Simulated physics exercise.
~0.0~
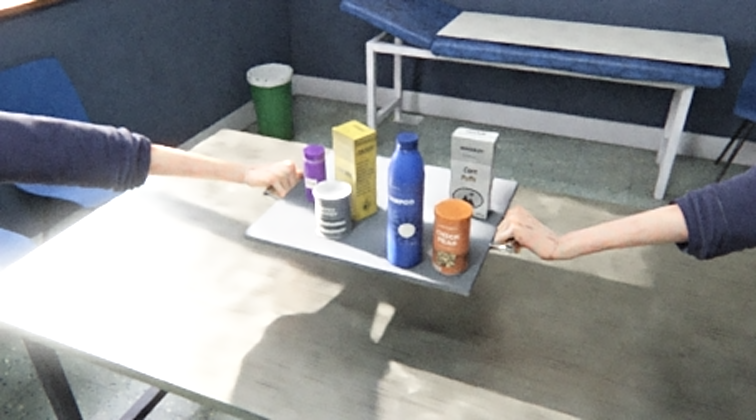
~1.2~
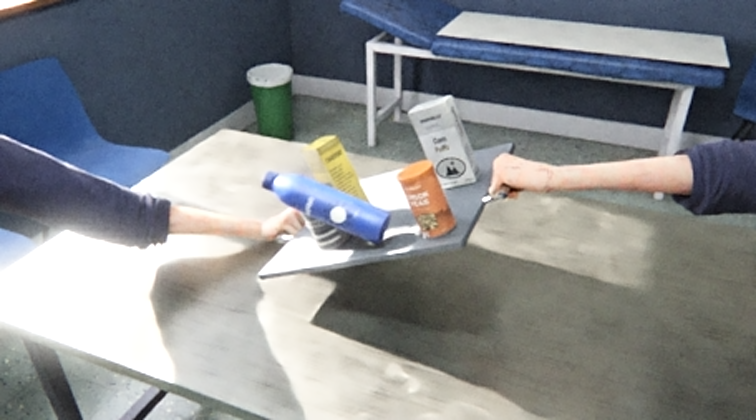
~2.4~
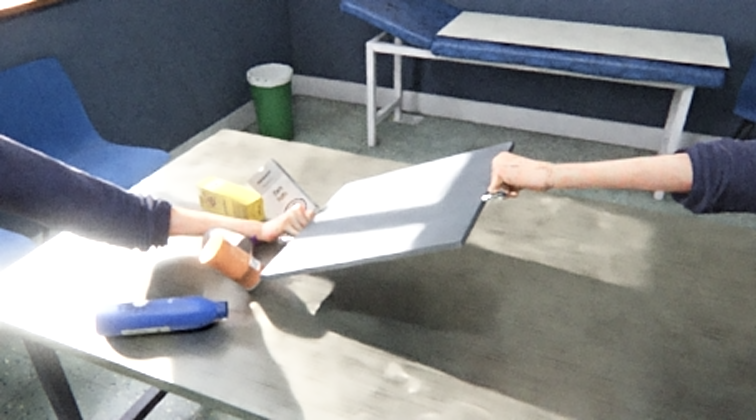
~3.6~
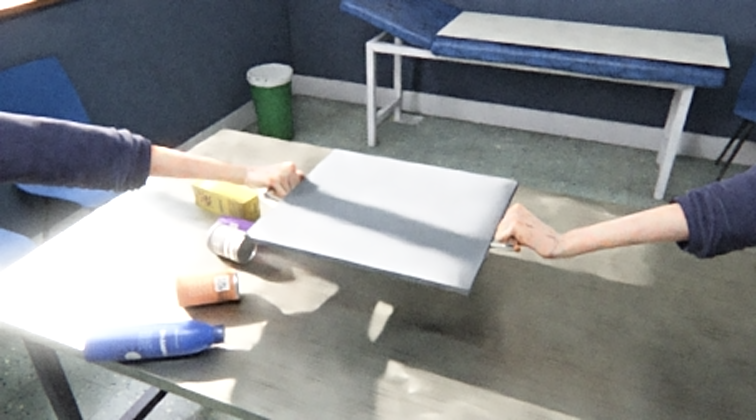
Six containers slide off a tray as two hands tip it left, then level it.
